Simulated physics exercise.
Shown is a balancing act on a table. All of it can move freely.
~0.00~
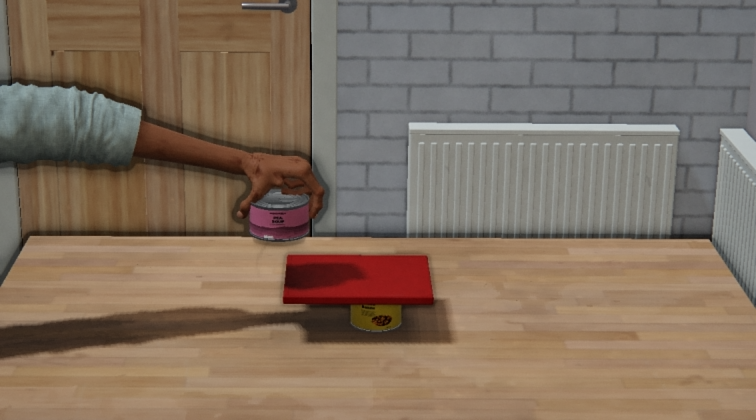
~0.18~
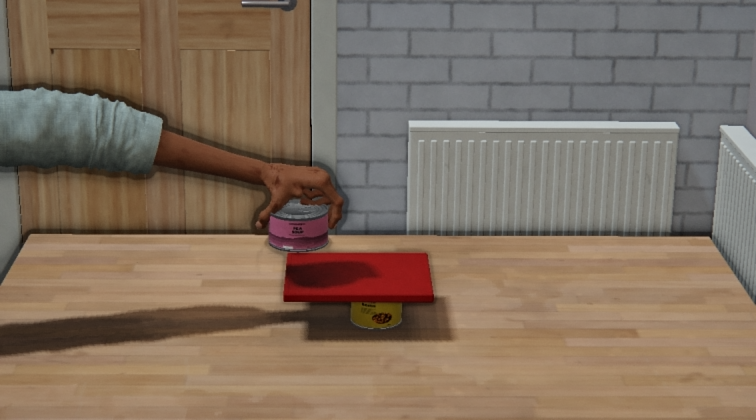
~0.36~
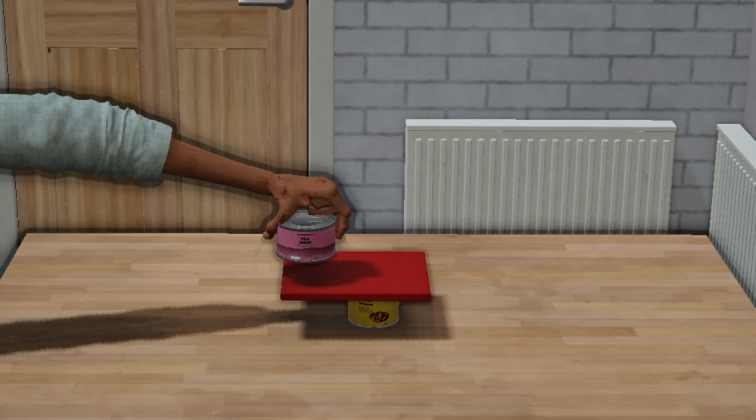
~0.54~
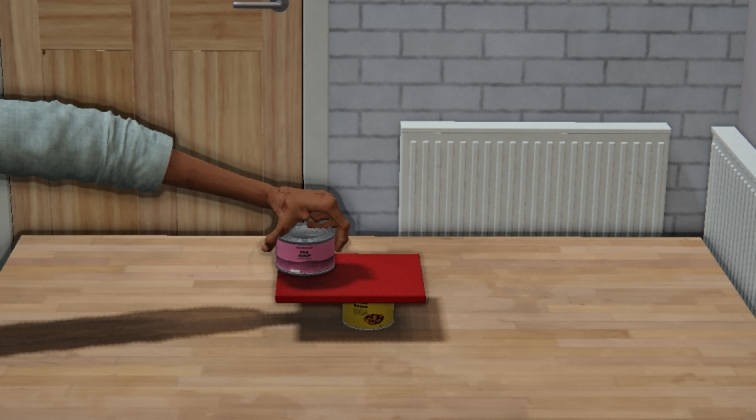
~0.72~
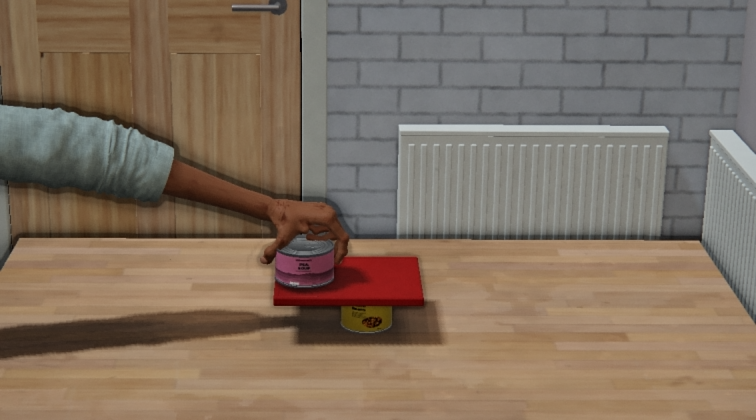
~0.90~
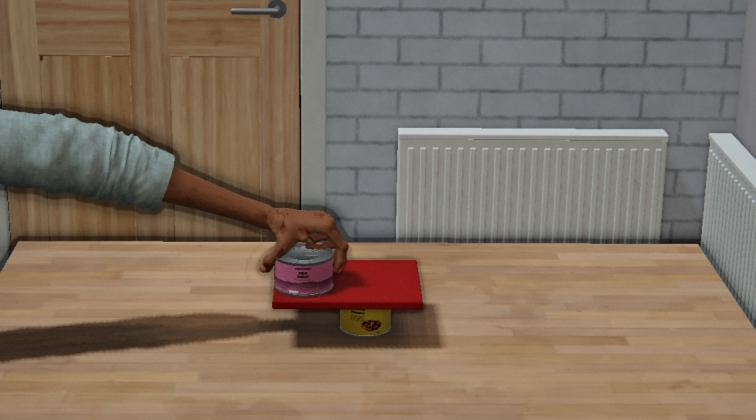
On a wooden table, a hand moving a pink tub rightward, then lowering it onto a red board above a yellow can.
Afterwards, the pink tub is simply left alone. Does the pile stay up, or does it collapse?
It collapses.
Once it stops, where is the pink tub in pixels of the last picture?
The object ends up somewhere around (285, 302).
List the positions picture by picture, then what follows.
The first frame shows on its way; pink tub (279, 215).
The second frame shows on its way; pink tub (299, 225).
The third frame shows on its way; pink tub (306, 236).
The fourth frame shows on its way; pink tub (305, 249).
The fifth frame shows on its way; pink tub (305, 261).
The sixth frame shows in place under the hand; pink tub (304, 270).
After 1.10 s, pink tub tipped 14° from how it was near (298, 280); red lid tipped 14° from how it was.
After 1.20 s, pink tub now fallen; red lid tipped 42° from how it was.
After 1.30 s, red lid tipped 42° from how it was.
At rest (2.0 s), fallen, pink tub; tipped over in the stack, red lid; yellow tub in place. Seen from the same camera at the end, pink tub near (285, 302). The stack gives way.
